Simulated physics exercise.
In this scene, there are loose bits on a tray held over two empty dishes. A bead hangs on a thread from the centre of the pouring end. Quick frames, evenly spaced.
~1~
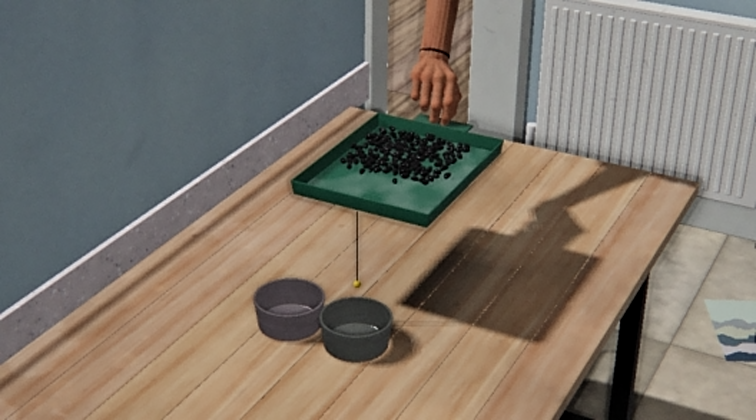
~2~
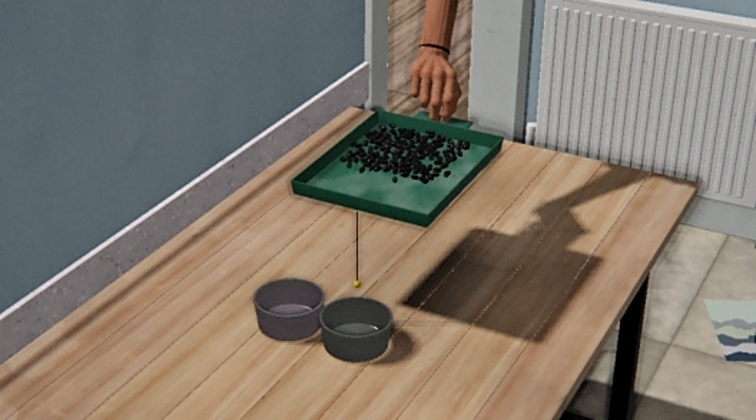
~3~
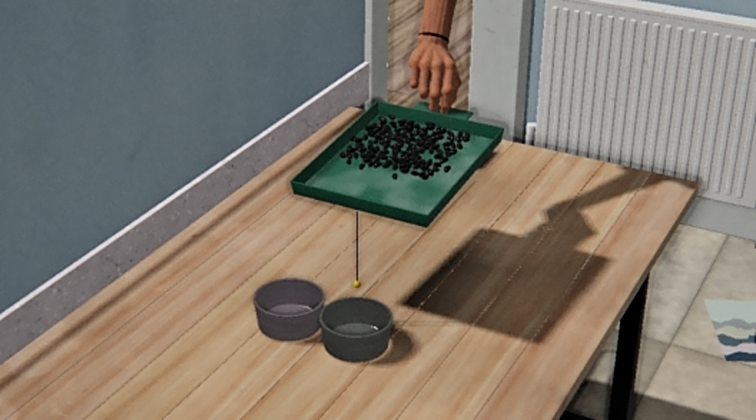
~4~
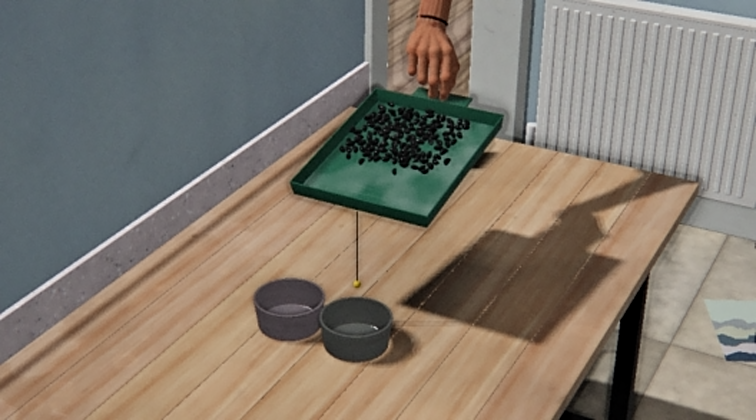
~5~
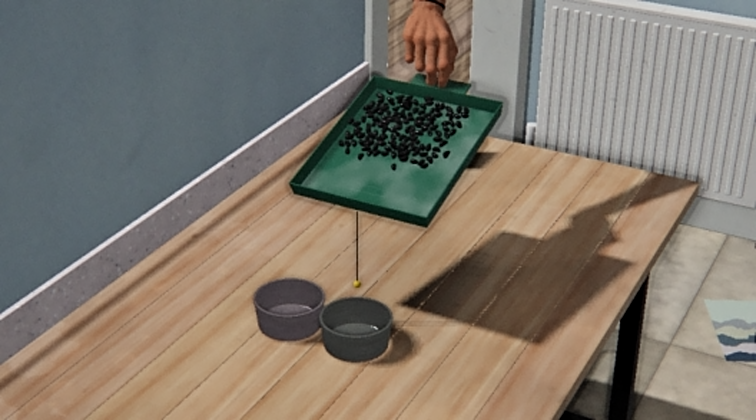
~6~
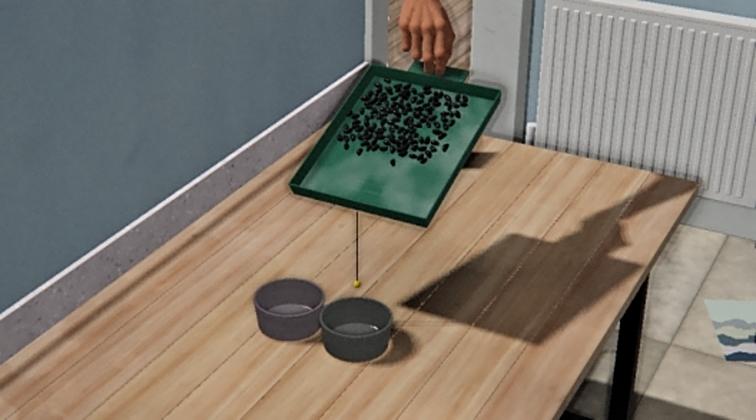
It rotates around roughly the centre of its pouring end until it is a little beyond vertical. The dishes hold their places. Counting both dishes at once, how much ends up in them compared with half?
Between them they hold more than half.
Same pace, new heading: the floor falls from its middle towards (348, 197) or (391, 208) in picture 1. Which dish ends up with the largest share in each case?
So, first the left-side one, then the right-side one.
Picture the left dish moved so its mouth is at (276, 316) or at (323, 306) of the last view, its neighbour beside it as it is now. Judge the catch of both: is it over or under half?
At place one a lesser share; at place two the greater share.
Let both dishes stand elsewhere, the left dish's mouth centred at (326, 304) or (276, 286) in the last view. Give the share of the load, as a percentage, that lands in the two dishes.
60 %, then 50 %.
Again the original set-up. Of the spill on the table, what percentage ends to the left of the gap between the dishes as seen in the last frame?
Close to 50 in a hundred.
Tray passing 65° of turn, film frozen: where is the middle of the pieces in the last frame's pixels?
Close to (351, 195).
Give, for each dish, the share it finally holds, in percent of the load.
Roughly: Left 30 %, right 50 %.
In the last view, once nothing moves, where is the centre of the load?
Centre at rest: Close to (340, 337).
Shortly afterwards, tray tipped steeply; all but a few on the tray; a little in the air.
Next, tray tipped past a quarter turn; near half on the tray; a little in the right dish; a little in the left dish; near a quarter outside both; a little in the air.
Some moments later, tray tipped past a quarter turn; near half in the right dish; near a quarter in the left dish; near a quarter outside both; only a few in the air.
In the end, tray tipped past a quarter turn; near half in the right dish; near a quarter in the left dish; near a quarter outside both; only a few in the air.
